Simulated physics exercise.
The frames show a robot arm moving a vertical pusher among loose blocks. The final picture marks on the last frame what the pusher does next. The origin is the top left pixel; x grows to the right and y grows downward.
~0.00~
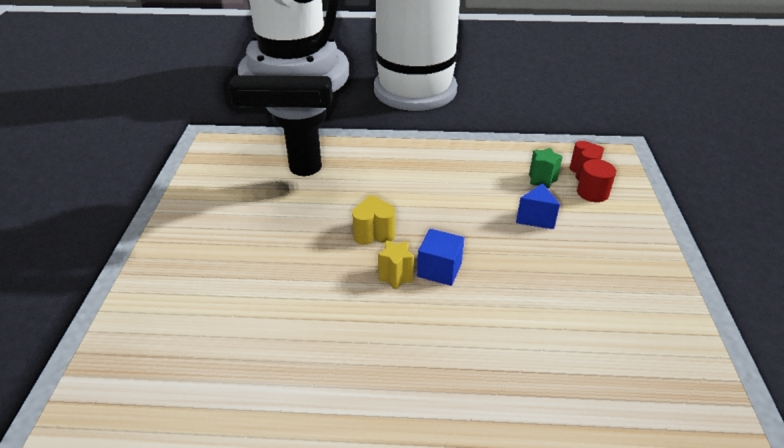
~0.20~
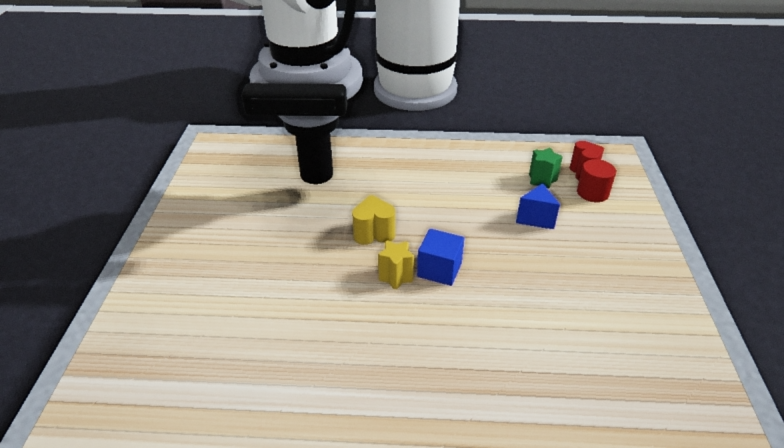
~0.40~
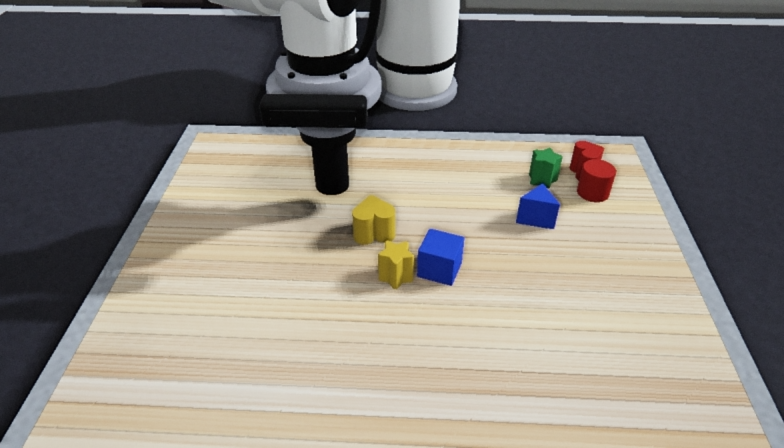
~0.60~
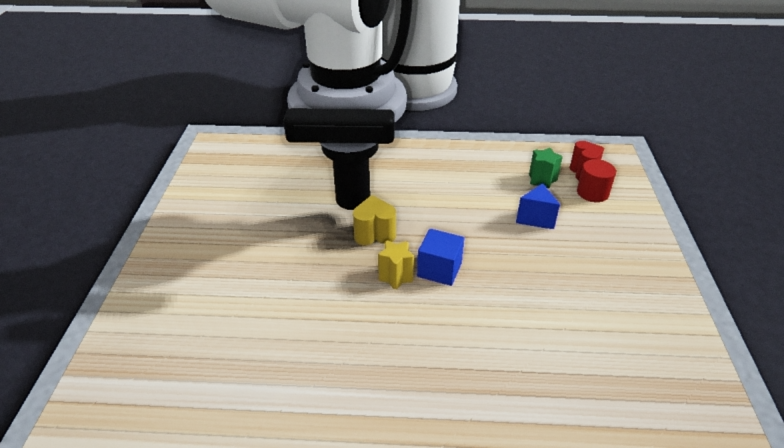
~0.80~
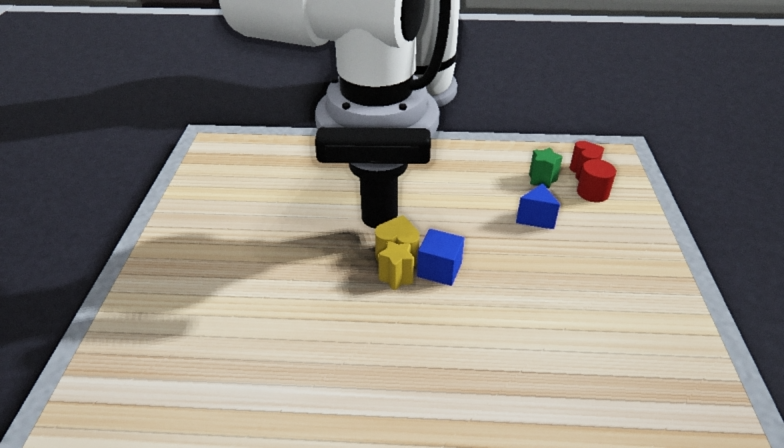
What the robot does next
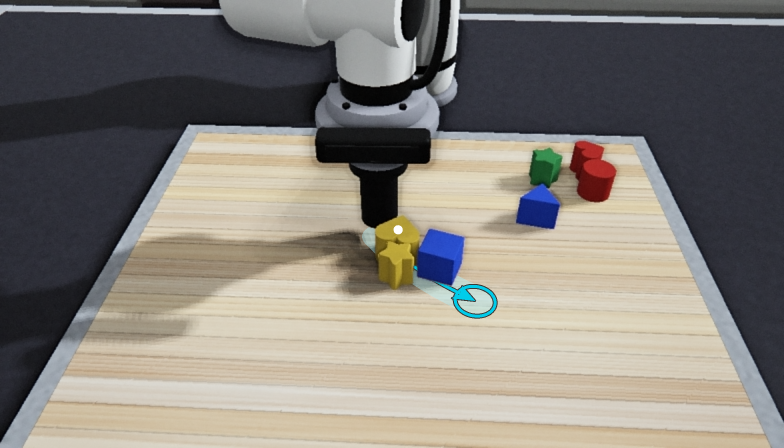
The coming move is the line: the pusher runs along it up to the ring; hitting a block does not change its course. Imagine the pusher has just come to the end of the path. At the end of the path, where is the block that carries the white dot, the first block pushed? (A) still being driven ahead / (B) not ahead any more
The correct letter is B.
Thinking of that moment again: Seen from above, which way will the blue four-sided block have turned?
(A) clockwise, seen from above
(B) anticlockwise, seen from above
B - anticlockwise, seen from above.
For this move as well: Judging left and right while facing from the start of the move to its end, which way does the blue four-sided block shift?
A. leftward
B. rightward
I choose A.
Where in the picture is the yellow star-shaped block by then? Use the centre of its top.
By then it is at (414, 295).
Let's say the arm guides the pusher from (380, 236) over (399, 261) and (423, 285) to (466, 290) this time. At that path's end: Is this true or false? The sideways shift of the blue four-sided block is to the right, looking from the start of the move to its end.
The statement is false.
Path on the board, from (380, 236) via (420, 270), ending at (475, 301); the dot is on the yellow heart.
The first path, step by step. One third of the way, pusher (406, 241); yellow star-shaped block (407, 279), turned 35° clockwise; yellow heart (421, 258), turned 15° clockwise; blue four-sided block (457, 250), turned 35° anticlockwise.
Two thirds of the way, pusher (438, 262); yellow star-shaped block (413, 294), turned 95° clockwise; yellow heart (446, 282), turned 35° clockwise; blue four-sided block (485, 259), turned 55° anticlockwise.
At the end, pusher (478, 282); yellow star-shaped block (414, 295), turned 100° clockwise; yellow heart (462, 301), turned 70° clockwise; blue four-sided block (523, 267), turned 90° anticlockwise.
